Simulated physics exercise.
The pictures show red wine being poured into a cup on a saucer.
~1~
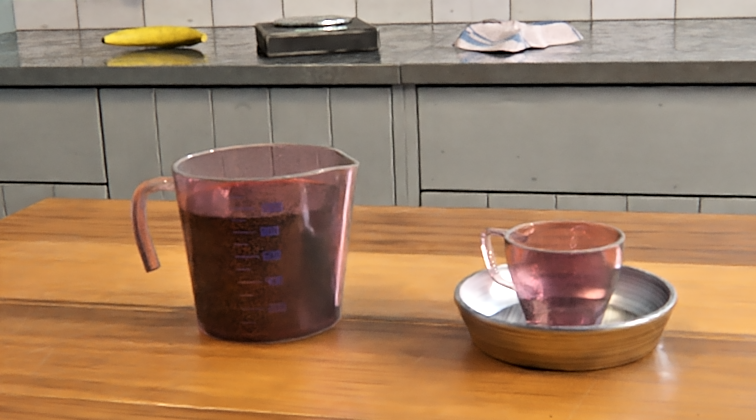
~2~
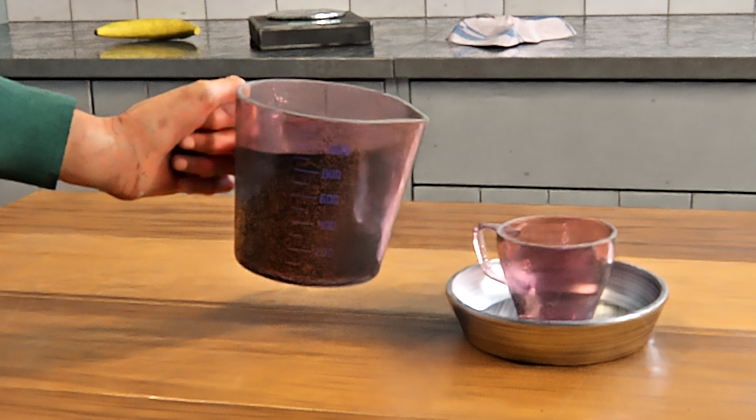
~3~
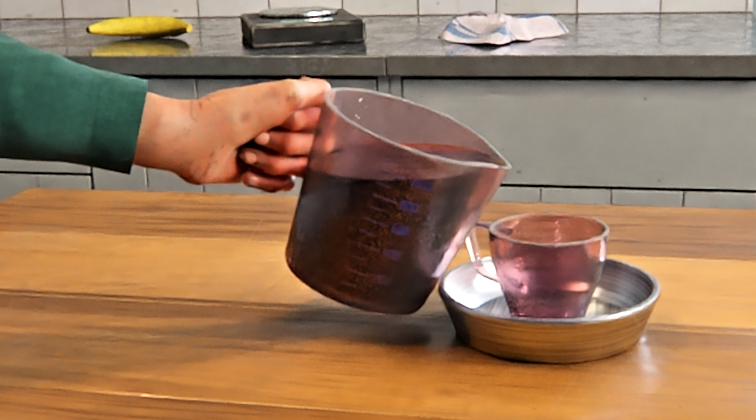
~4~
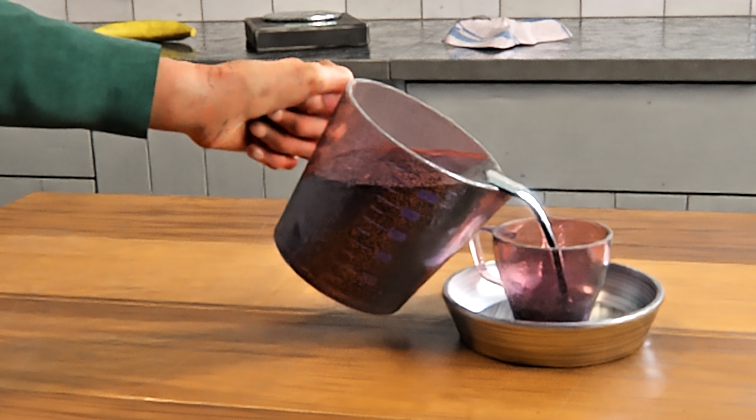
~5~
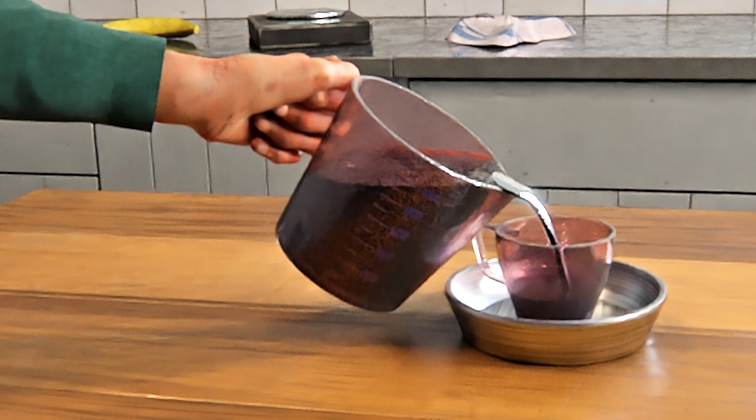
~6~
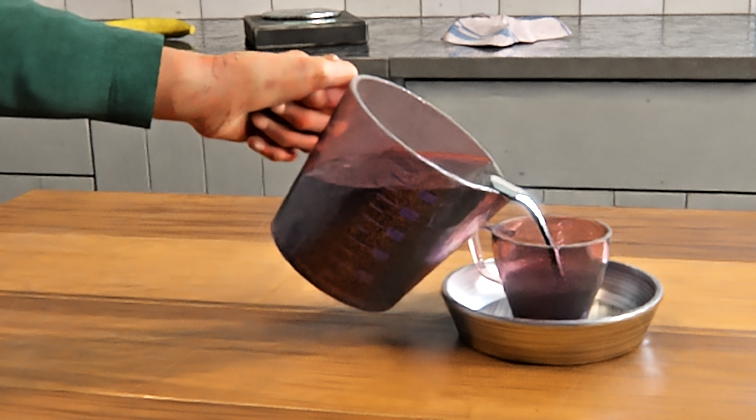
On a wooden table in a kitchen, a measuring jug of dark liquid stands to the left of a clear pinkish cup in a shallow metallic dish. A hand in a green sleeve lifts the jug, moves it right and tilts it, pouring a steady stream that gradually fills the cup to about halfway.
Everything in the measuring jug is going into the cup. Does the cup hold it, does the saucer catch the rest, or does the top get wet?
In the end it overflows cup and saucer.
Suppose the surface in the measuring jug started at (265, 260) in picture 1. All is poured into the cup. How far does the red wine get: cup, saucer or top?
In that case: Into the saucer.
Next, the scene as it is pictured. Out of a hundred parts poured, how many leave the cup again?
I make it 75 per cent.
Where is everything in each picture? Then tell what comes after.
In the first picture, nothing is moving yet; measuring jug (265, 237) about three quarters full; cup (564, 277) empty; saucer (553, 336) dry.
In the second picture, the measuring jug is picked up; measuring jug about three quarters full, surface at (322, 138); cup (556, 272) empty.
In the third picture, the measuring jug leans over the cup; measuring jug (383, 199) tipped 20° with all of its load; cup (548, 270) empty.
In the fourth picture, the red wine is flowing; measuring jug (383, 198) tipped 35° with nearly all of its load; cup about a quarter full, surface at (552, 298).
In the fifth picture, the red wine is flowing; measuring jug (386, 195) tipped 35° with nearly all of its load; cup (555, 272) about a third full.
In the sixth picture, the red wine is flowing; measuring jug (382, 194) tipped 35° with nearly all of its load; cup about half full, surface at (551, 278); saucer (539, 330) dry.
Next, the cup is full to the brim; the saucer is wet, with room to spare.
After that, the cup is full to the brim; the saucer is full and running over.
Finally, the cup is full to the brim; the saucer is full and running over.
